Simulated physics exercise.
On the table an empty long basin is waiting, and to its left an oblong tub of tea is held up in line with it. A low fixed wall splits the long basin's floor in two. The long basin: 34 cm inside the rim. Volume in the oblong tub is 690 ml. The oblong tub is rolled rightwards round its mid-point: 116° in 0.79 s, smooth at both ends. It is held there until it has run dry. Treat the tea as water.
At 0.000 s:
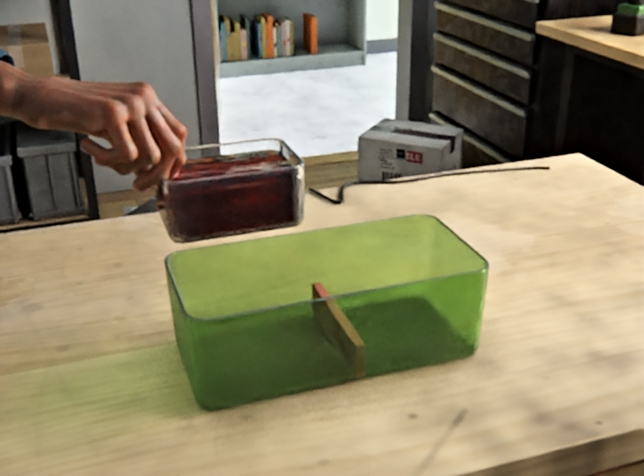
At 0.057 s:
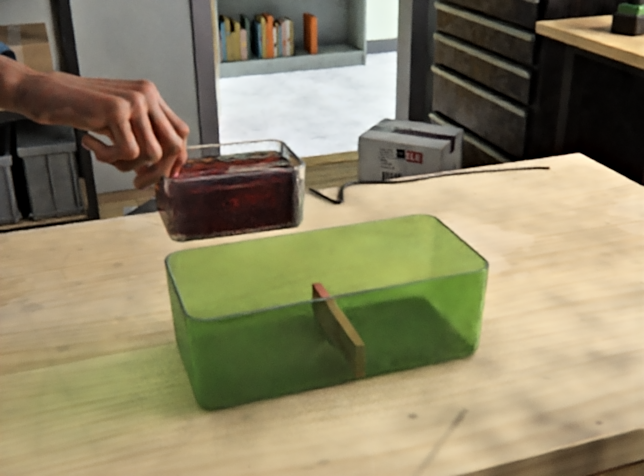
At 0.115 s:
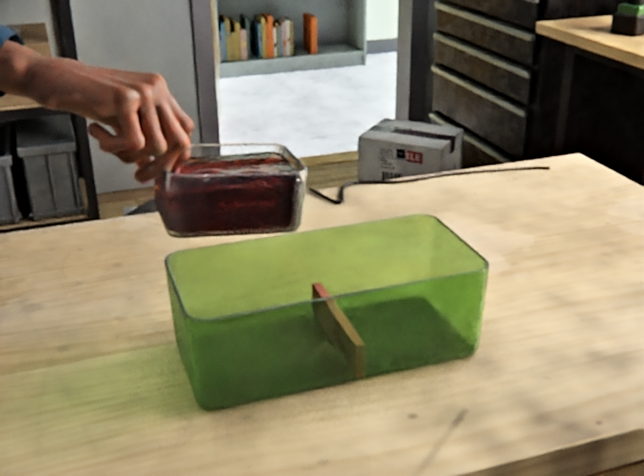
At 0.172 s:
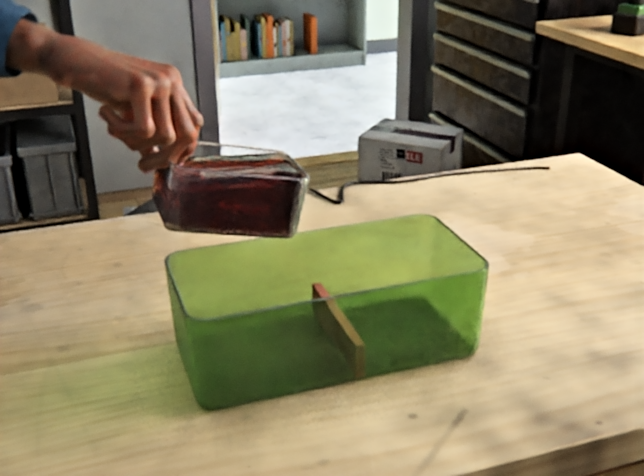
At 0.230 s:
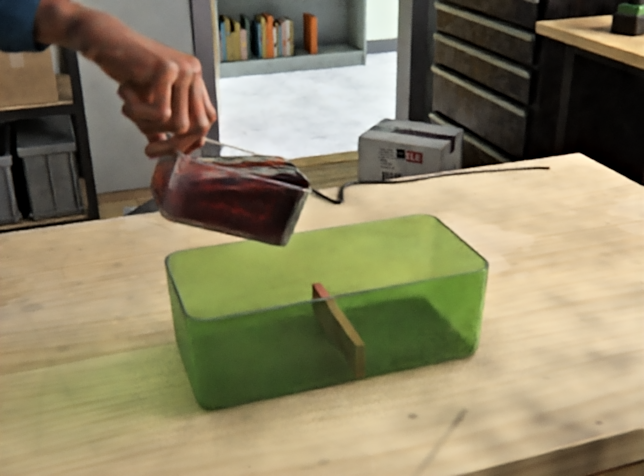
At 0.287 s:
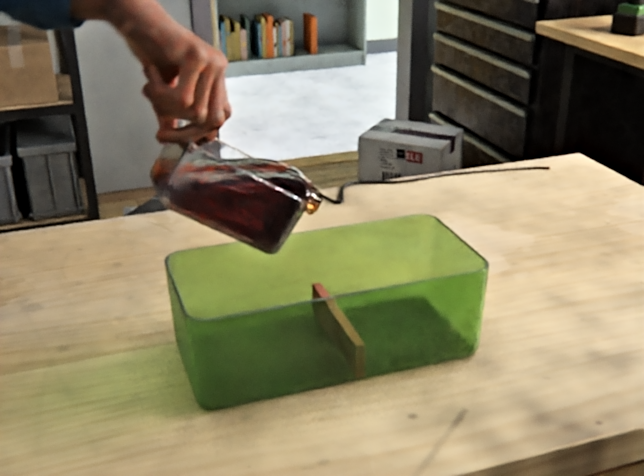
A hand reaches in from the left above a pale wooden table in a workshop-like room, seen from slightly above by a still camera. It holds a clear oblong tub of dark red-brown tea behind an empty green see-through basin with a low brown divider, a grey box behind. The hand rolls the tub rightwards, slowly then further, until a little tea slips over its right edge.
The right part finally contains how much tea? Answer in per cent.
About 57 in every hundred parts.
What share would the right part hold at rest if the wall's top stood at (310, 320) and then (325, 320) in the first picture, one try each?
80 then 70 %.
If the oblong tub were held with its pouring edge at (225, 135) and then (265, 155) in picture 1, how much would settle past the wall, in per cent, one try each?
5 in a hundred, followed by 15 in a hundred.
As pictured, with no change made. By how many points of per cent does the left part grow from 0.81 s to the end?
Roughly 3 per cent.
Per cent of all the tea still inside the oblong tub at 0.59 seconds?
About 12 per cent.
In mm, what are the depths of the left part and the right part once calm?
About 10 mm left, about 18 mm right.
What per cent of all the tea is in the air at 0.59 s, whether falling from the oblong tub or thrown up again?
Roughly 20 percent.
Then, 0.59 s in, the tilt is 98° and 13 per cent is still to pour, 19 is left of the wall and 49 right of it.
Then, 0.81 s in, the tilt is 116° and 1 per cent is still to pour, 39 is left of the wall and 57 right of it.
Then, 1.04 s in, the tilt is 116° and 0 per cent is still to pour, 43 is left of the wall and 57 right of it.
Then, 1.29 s in, the tilt is 116° and 0 per cent is still to pour, 43 is left of the wall and 57 right of it.
Finally, 43 per cent lies left of the wall, 57 right of it and 1 outside.
